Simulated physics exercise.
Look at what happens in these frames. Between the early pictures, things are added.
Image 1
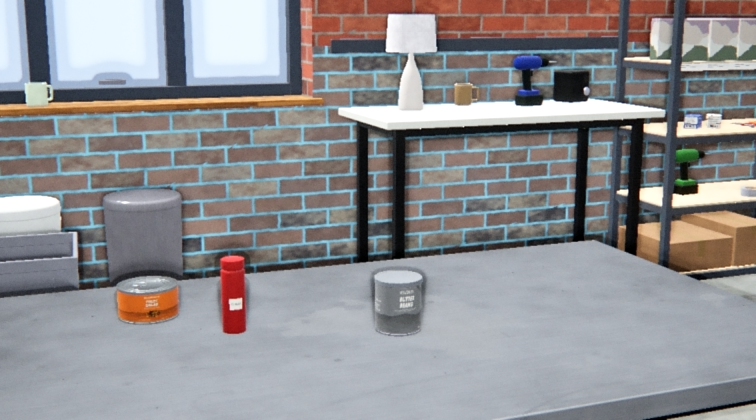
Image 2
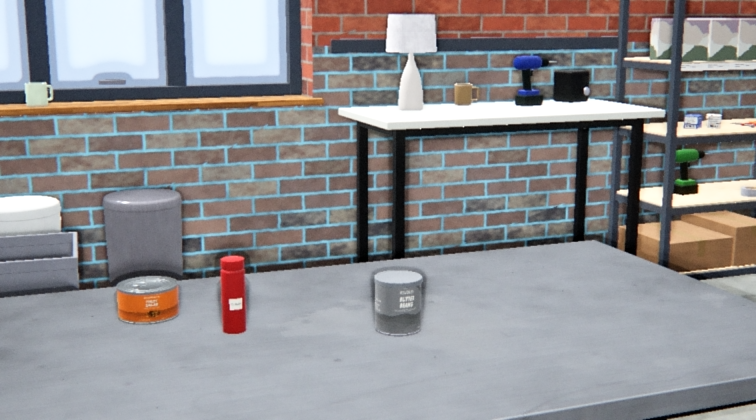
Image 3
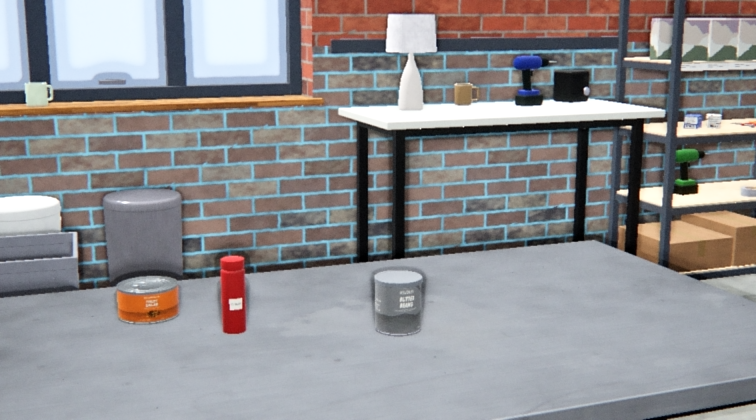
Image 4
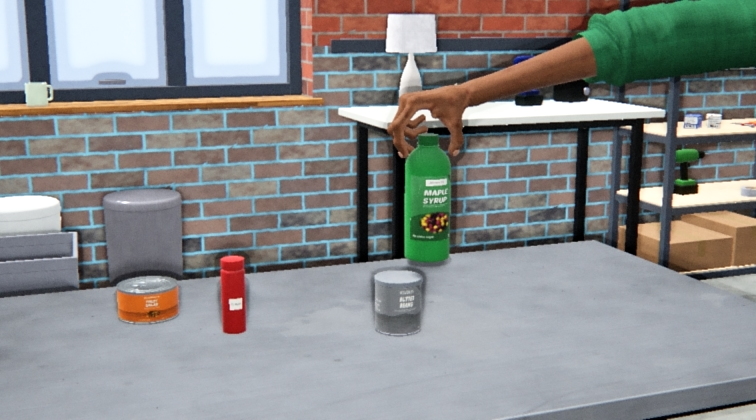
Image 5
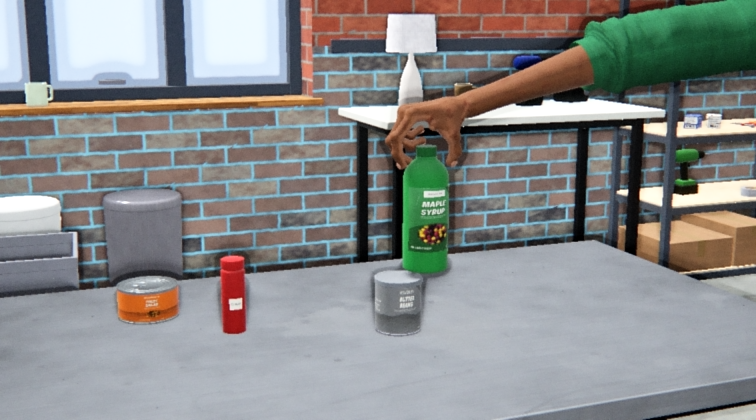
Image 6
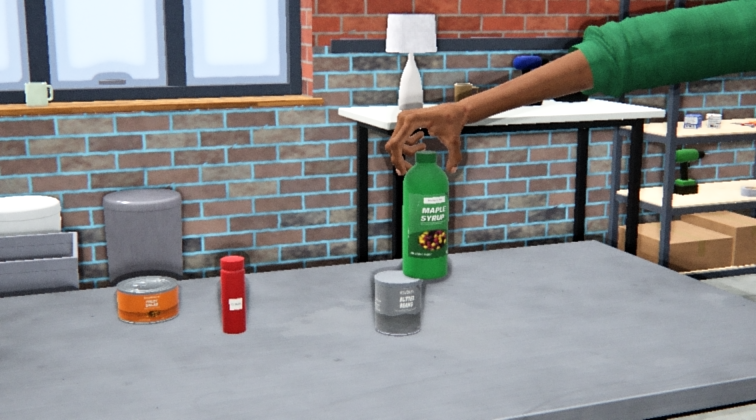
In the video, an orange tub, a red shaker and a grey tin sit still on a grey table, then a hand in a green sleeve appears from the right, lowering a green bottle behind the tin.
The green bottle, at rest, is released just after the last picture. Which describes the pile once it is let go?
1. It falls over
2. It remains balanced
1, it falls over.
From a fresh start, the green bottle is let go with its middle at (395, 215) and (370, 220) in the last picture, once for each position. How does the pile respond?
Result of try one: The pile remains stable; result of try two: The pile tips over.
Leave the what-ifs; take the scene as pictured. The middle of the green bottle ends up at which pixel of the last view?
End position: Approximately (495, 298).
Then, 0.40 s on from there, green bottle turned 35° from how it was put near (457, 225).
Then, 0.50 s on from there, green bottle now fallen.
Then, 0.70 s on from there, things are still on the move.
In the end, fallen, green bottle; the other 3 unmoved. At the end, from the last picture's camera, green bottle near (495, 298). The pile comes apart.
